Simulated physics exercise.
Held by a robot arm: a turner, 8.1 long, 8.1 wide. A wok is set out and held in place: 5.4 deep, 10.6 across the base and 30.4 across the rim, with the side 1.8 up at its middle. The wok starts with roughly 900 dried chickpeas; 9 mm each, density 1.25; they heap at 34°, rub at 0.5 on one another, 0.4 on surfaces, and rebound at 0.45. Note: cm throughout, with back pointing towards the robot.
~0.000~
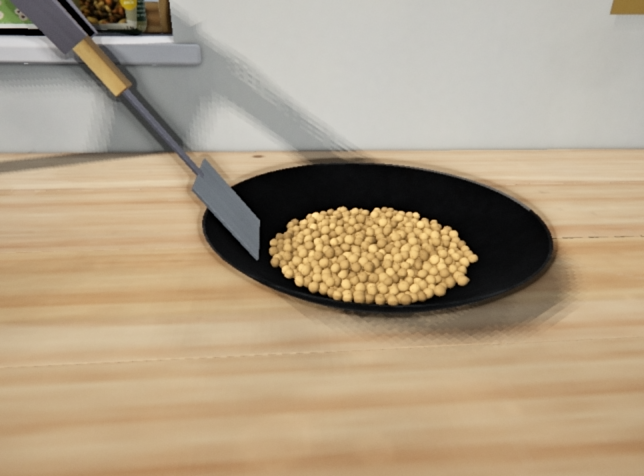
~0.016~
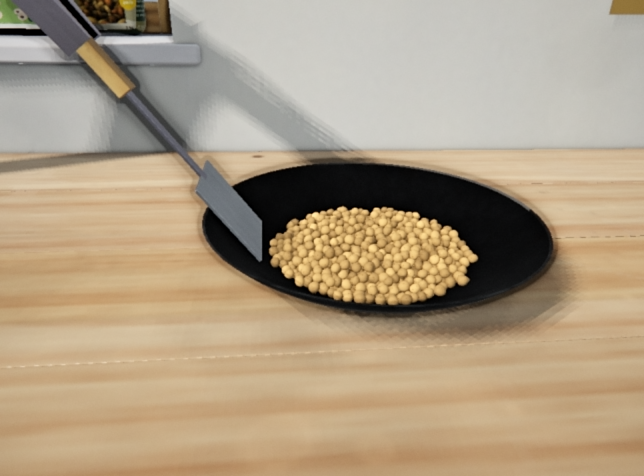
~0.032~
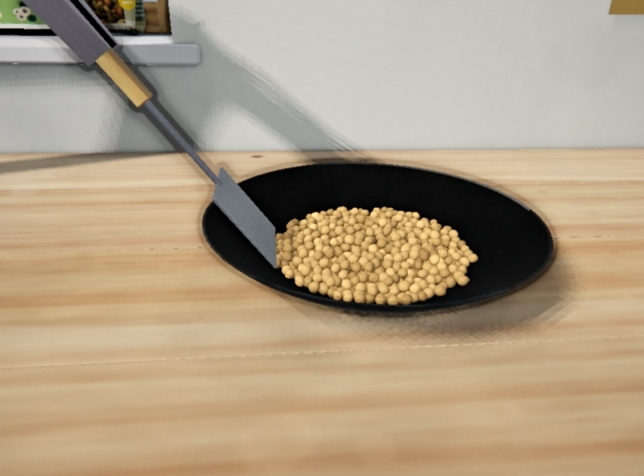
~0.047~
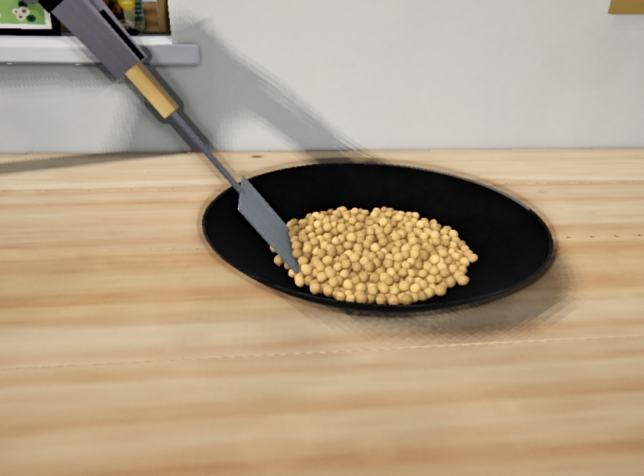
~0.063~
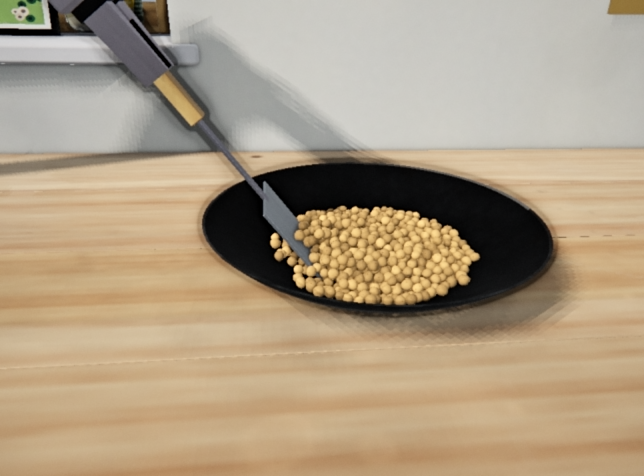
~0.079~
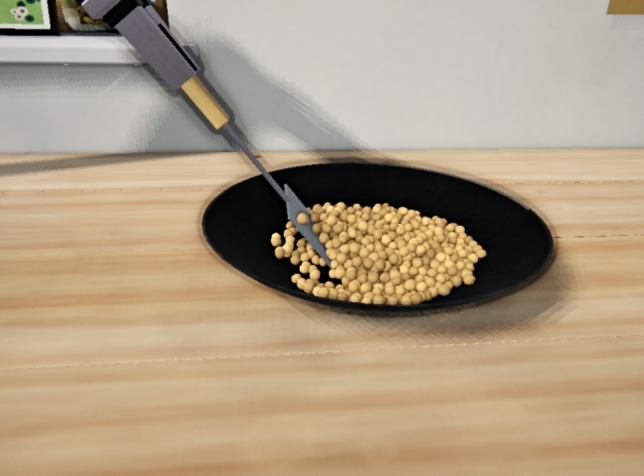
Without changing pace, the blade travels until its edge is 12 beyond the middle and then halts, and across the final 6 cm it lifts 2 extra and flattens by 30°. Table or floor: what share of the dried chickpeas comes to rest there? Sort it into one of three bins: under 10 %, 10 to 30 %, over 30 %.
Bin: Over 30 %.
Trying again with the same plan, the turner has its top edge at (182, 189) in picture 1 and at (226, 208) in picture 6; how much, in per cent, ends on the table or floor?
About 20 per cent.
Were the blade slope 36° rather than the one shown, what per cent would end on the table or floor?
Near 40 %.
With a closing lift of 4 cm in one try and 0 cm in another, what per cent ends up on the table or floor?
Result: Approx. 40 % and 40 %, one try each.
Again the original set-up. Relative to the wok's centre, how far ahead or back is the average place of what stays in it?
Some 3.0 cm ahead of the centre.
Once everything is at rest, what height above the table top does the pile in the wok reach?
Height at rest: Roughly 4.5 cm.
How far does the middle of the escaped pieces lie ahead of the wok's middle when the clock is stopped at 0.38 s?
The distance is about 30 cm.
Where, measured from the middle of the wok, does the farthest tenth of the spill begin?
About 75 cm.
After 0.12 s, sloping 53°, highest piece 10 above the table; 899 in the wok, 1 on the blade or in flight.
After 0.16 s, sloping 47°, highest piece 13 above the table; 898 in the wok, 2 on the blade or in flight.
After 0.38 s, sloping 23°, highest piece 14 above the table; 531 in the wok, 166 on the table or floor, 203 on the blade or in flight.
After 1.43 s, sloping 23°, highest piece 6 above the table; 529 in the wok, 371 on the table or floor.
In the end, 529 in the wok, 371 on the table or floor. That is 41 % on the table or floor.
